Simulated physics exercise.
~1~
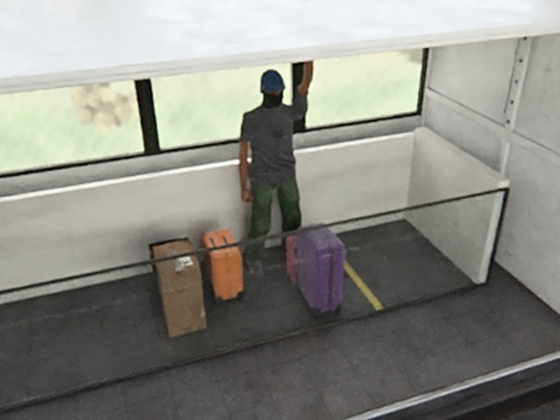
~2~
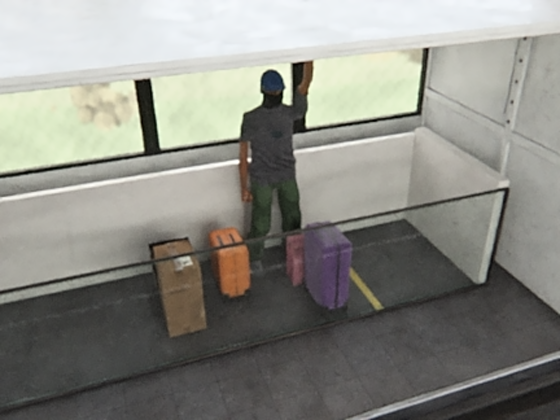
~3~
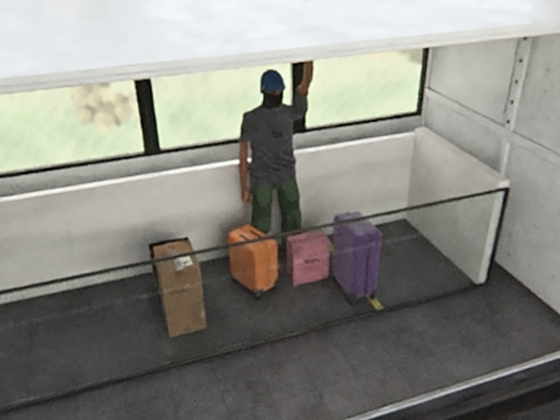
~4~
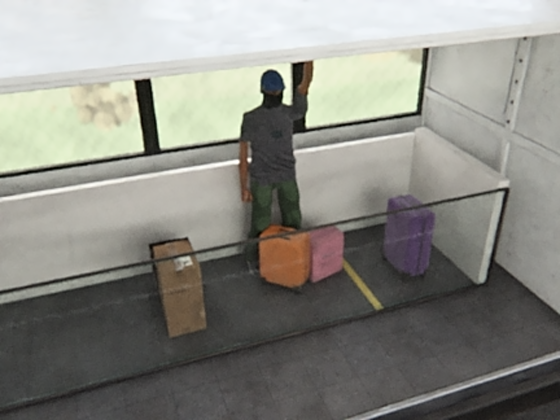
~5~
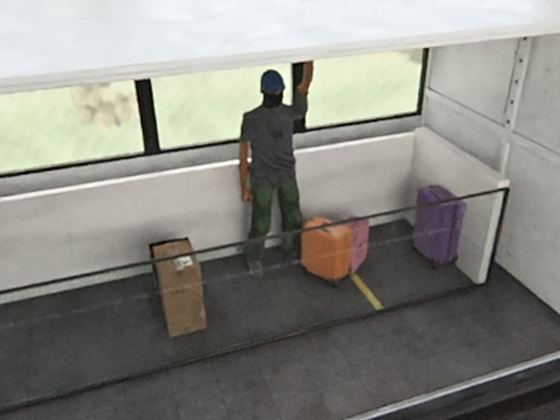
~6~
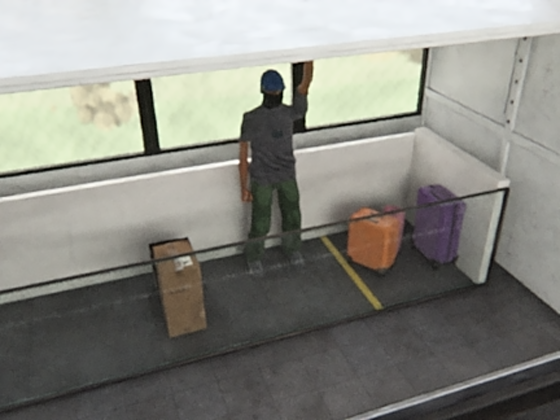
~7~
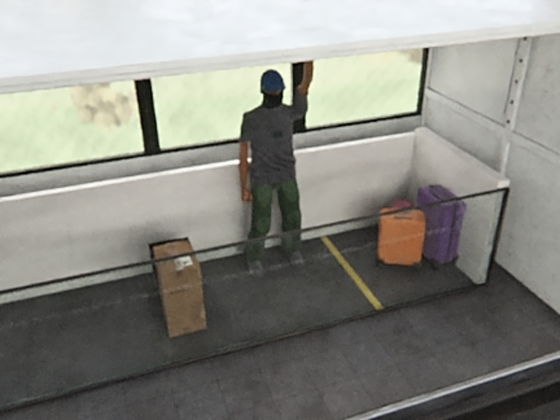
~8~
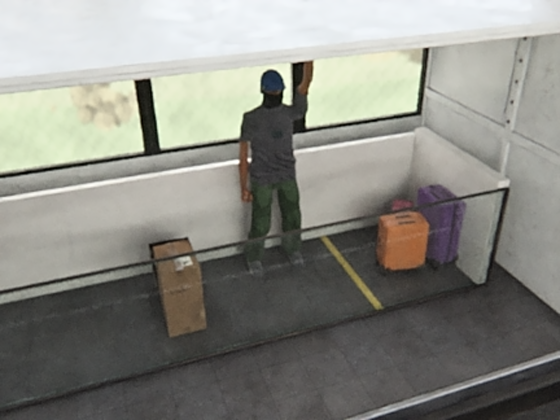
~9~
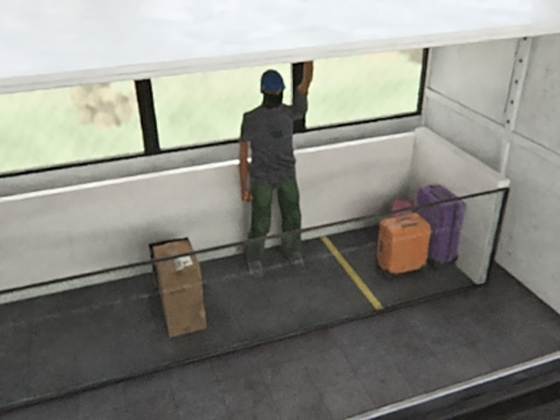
The video shows a passenger in a blue cap standing still with one arm raised as purple, orange and pink luggage slides right across a yellow line, ending clustered near the right wall, pink mostly hidden behind orange, while a tall brown item stays at left.
